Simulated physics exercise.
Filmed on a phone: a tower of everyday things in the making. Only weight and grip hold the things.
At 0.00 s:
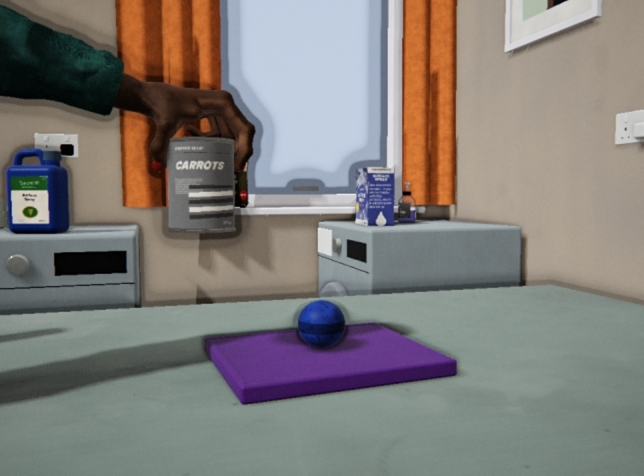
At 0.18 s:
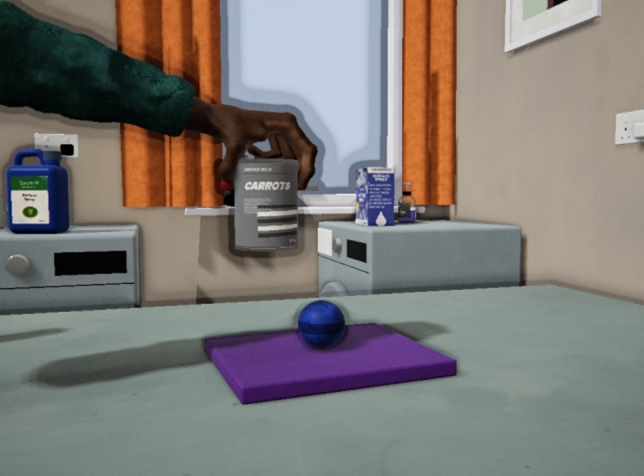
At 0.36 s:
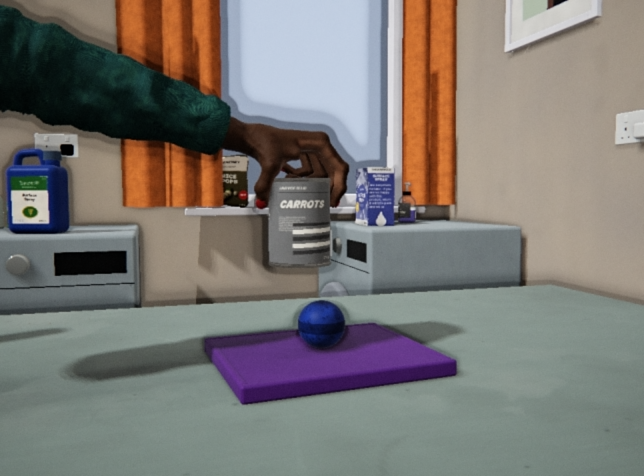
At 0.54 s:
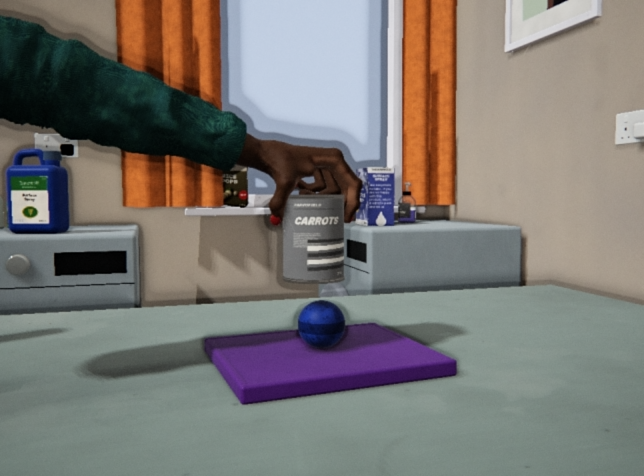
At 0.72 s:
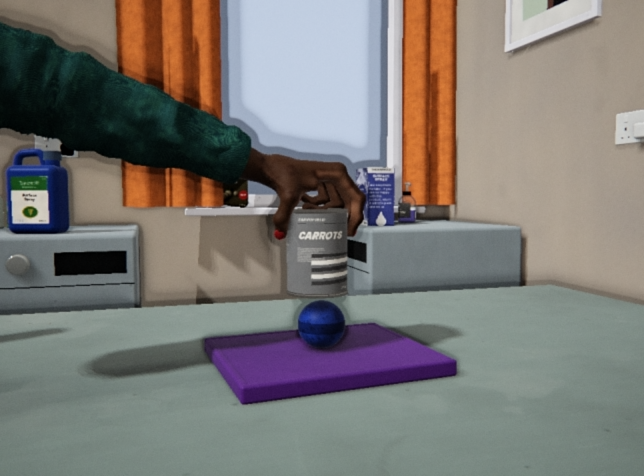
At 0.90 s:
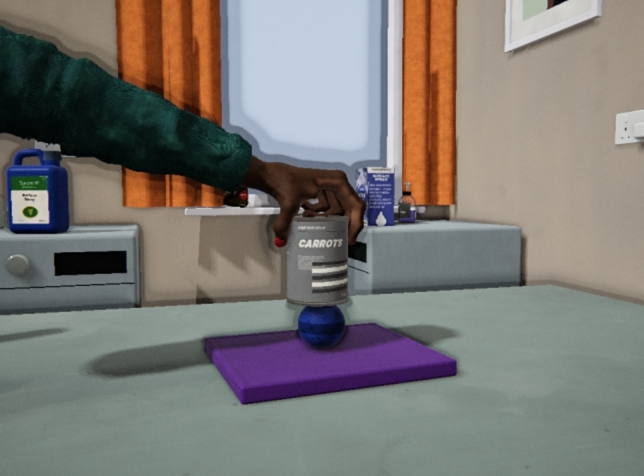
A hand in a green sleeve carried a grey pot labelled carrots rightward and down over the table, then lowered it onto a blue ball sitting on a purple tray, still holding it.
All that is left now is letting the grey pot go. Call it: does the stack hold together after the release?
No, it falls apart.
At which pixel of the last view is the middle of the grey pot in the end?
Around (154, 335).
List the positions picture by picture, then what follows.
Coming down; grey pot (202, 186); blue ball (322, 324), in the first picture.
Coming down; grey pot (266, 205), in the second picture.
Coming down; grey pot (299, 222); purple tray (322, 356), in the third picture.
Coming down; grey pot (314, 237); blue ball (322, 324), in the fourth picture.
Coming down; grey pot (317, 251), in the fifth picture.
In place under the hand; grey pot (317, 259); purple tray (322, 356), in the sixth picture.
After 1.30 s, grey pot tipped 32° from how it was near (293, 266).
After 1.50 s, grey pot now fallen.
After 1.60 s, things are still on the move.
After 1.80 s, as before.
At rest (2.4 s), fallen, grey pot; the other 3 in place. Seen from the same camera at the end, grey pot near (154, 336). The pile comes apart.
